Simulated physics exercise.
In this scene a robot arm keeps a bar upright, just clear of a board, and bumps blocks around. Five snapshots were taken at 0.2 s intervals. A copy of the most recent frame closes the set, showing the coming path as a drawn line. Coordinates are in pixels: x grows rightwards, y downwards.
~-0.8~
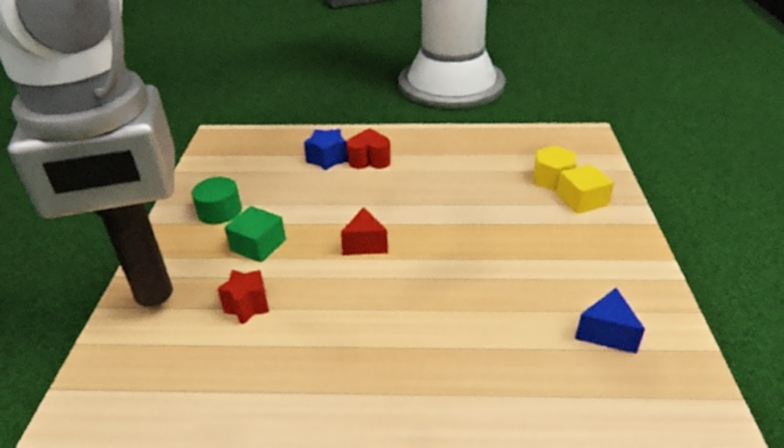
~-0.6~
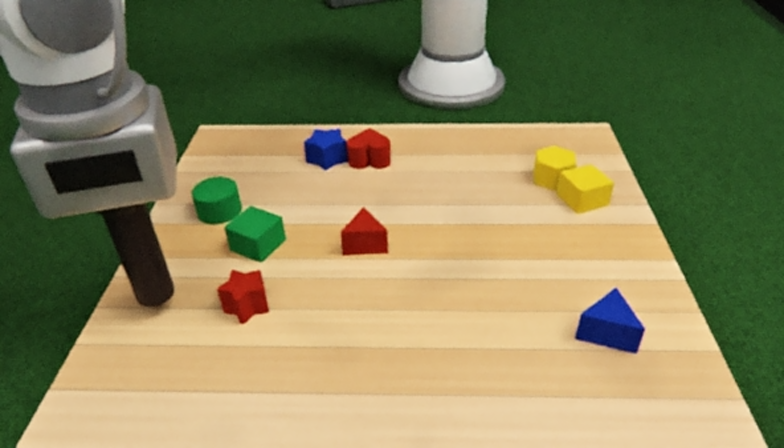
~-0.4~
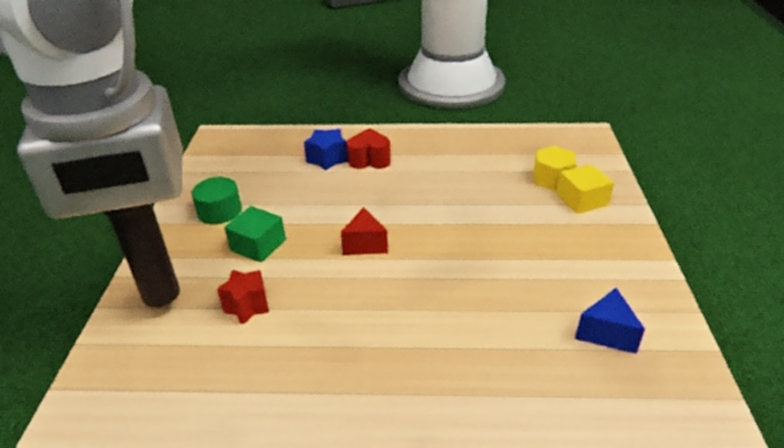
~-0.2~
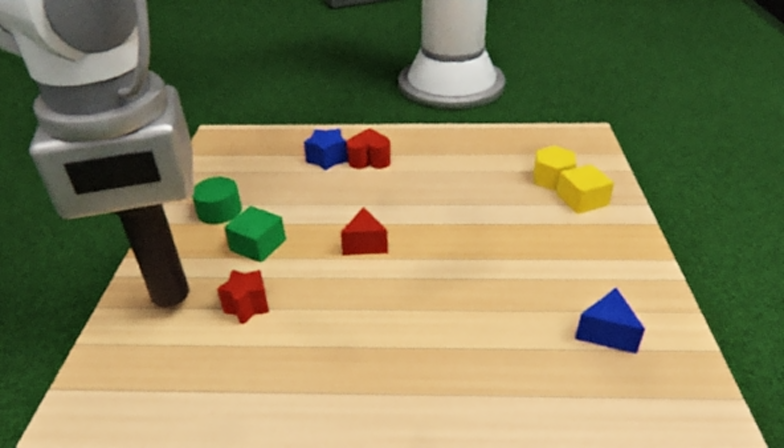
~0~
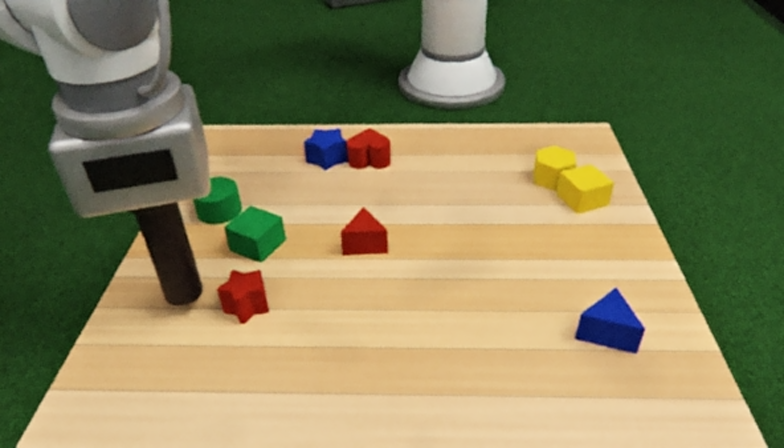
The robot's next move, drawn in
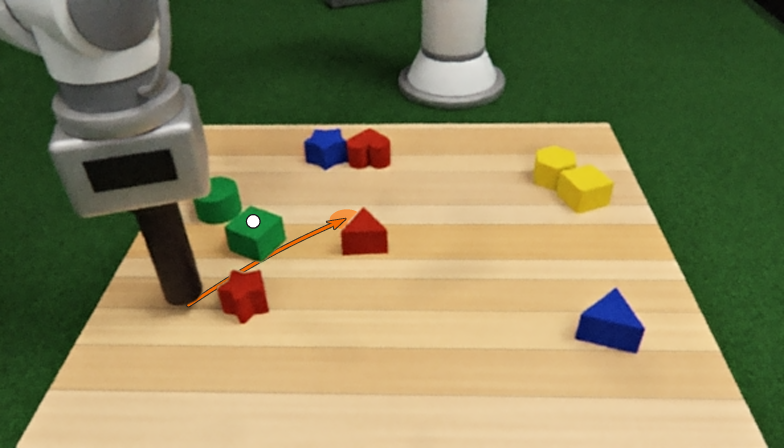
We see a robot arm holding a dark bar at the left side of a wooden board scattered with red, green, blue and yellow blocks. The bar moves slightly right toward the red star, while the blocks stay still.
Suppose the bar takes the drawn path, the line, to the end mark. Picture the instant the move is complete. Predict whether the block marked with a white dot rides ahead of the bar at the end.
As far as I can tell, the block marked with a white dot has dropped away to the side or behind.
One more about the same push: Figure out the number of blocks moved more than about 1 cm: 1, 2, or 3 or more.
Moved: 1.
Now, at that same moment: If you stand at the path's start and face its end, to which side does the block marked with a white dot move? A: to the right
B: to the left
Answer: B.
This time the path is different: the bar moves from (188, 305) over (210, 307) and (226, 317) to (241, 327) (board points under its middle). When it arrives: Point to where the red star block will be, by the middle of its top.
Most likely (269, 287).
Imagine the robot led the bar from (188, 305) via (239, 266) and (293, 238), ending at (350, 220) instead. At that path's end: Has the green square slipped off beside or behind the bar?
Yes
Drawn move, from (188, 305) by way of (269, 255) to (345, 219); the dot is on the green square.
What follows on the original path. One third of the way, bar at (241, 258); nothing pushed yet.
Two thirds of the way, bar at (294, 230); green square at (270, 202), turned 65° anticlockwise.
At the end, bar at (344, 207); red star block still; green square at (270, 202), turned 65° anticlockwise.
